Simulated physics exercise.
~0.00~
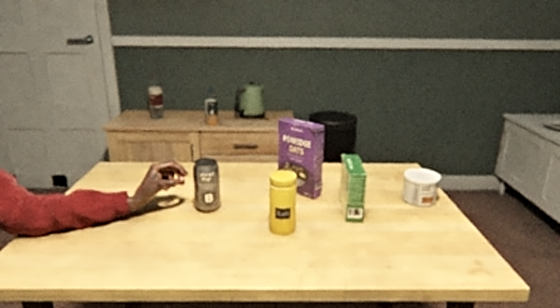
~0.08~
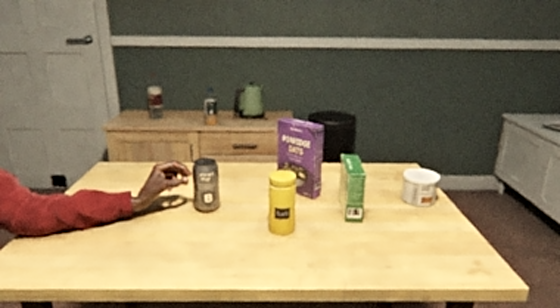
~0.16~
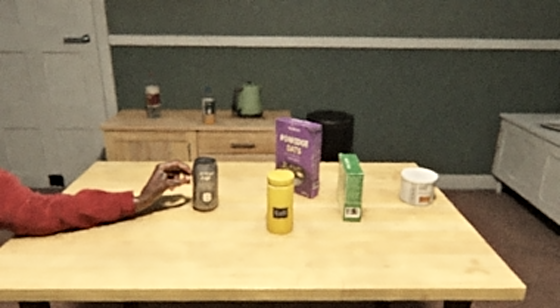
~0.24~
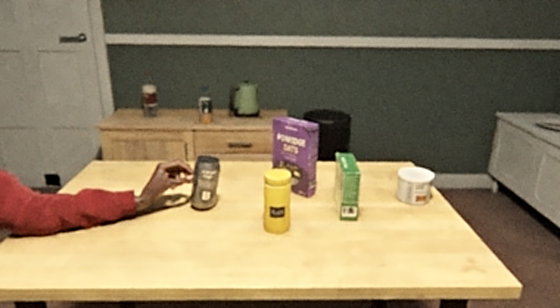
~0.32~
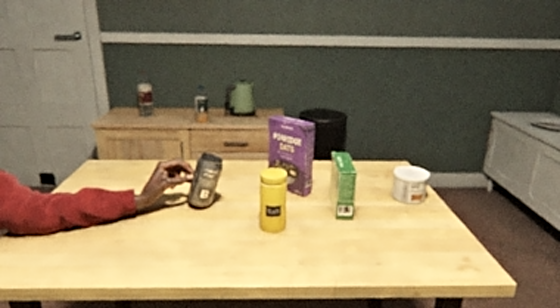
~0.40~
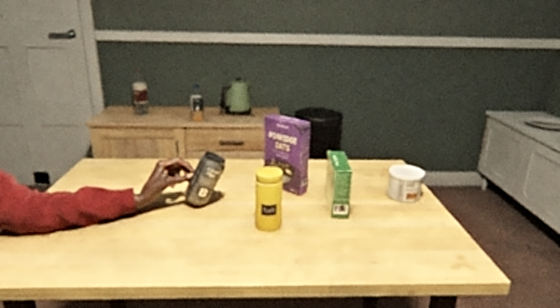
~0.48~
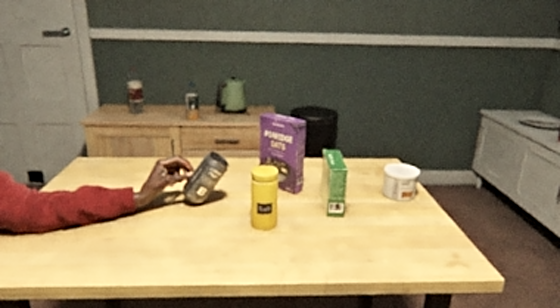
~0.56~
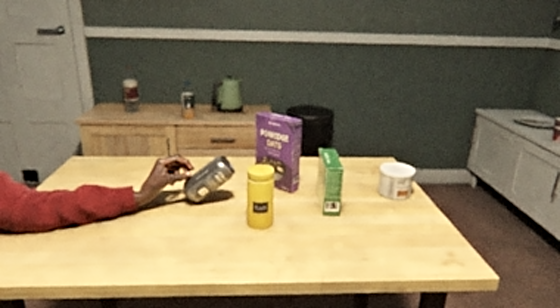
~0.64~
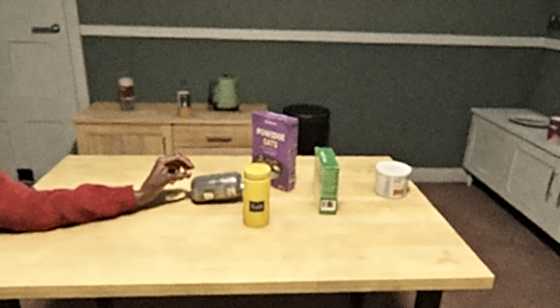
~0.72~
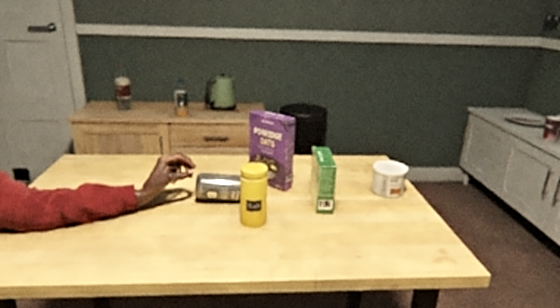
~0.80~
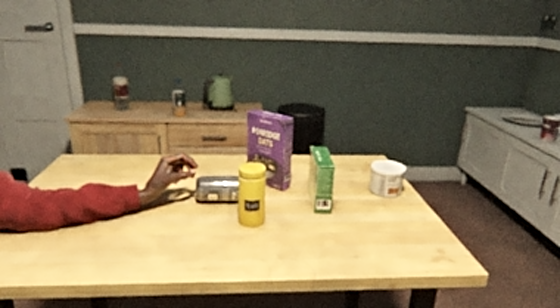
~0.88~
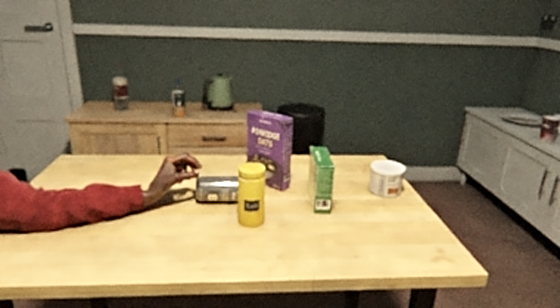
A hand pushes a grey can until it tips onto its side among upright groceries.
